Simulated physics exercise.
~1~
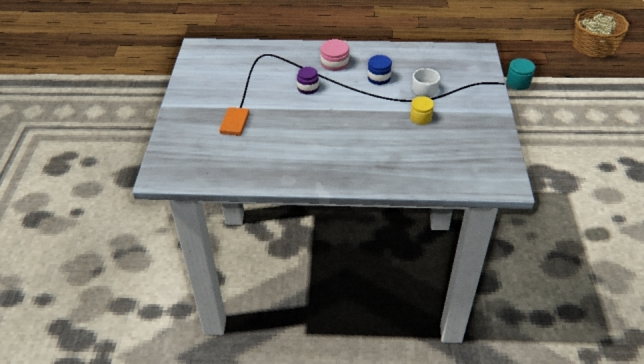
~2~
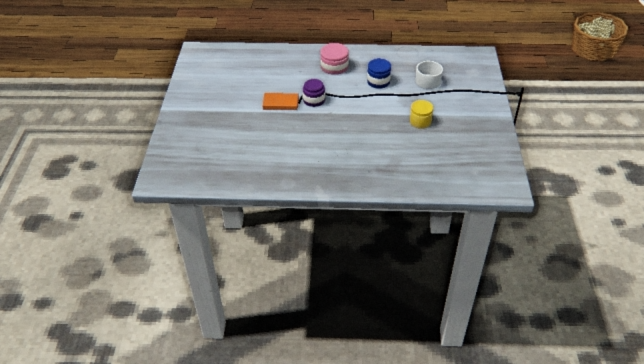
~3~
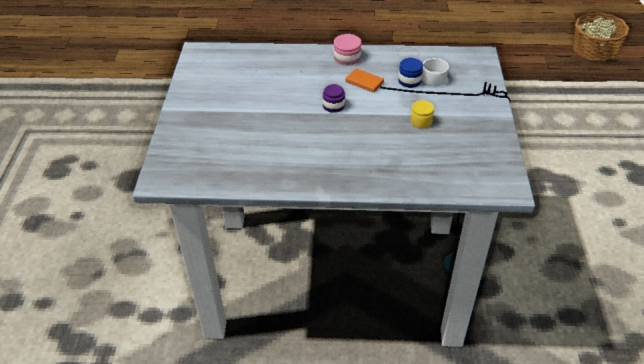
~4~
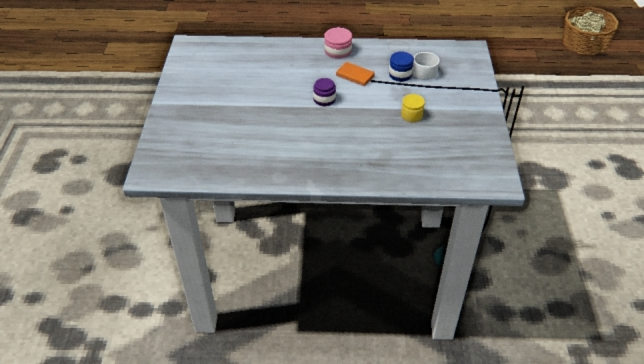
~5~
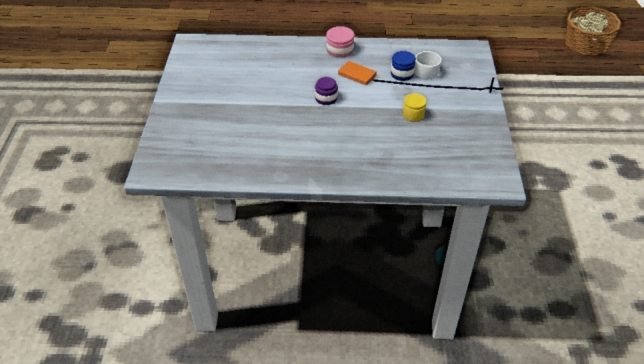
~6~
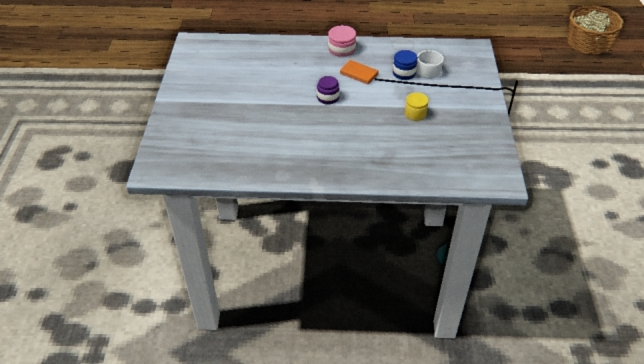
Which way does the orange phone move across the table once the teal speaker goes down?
It slides to the right, coming to rest on the tabletop between the purple jar and the blue canister.
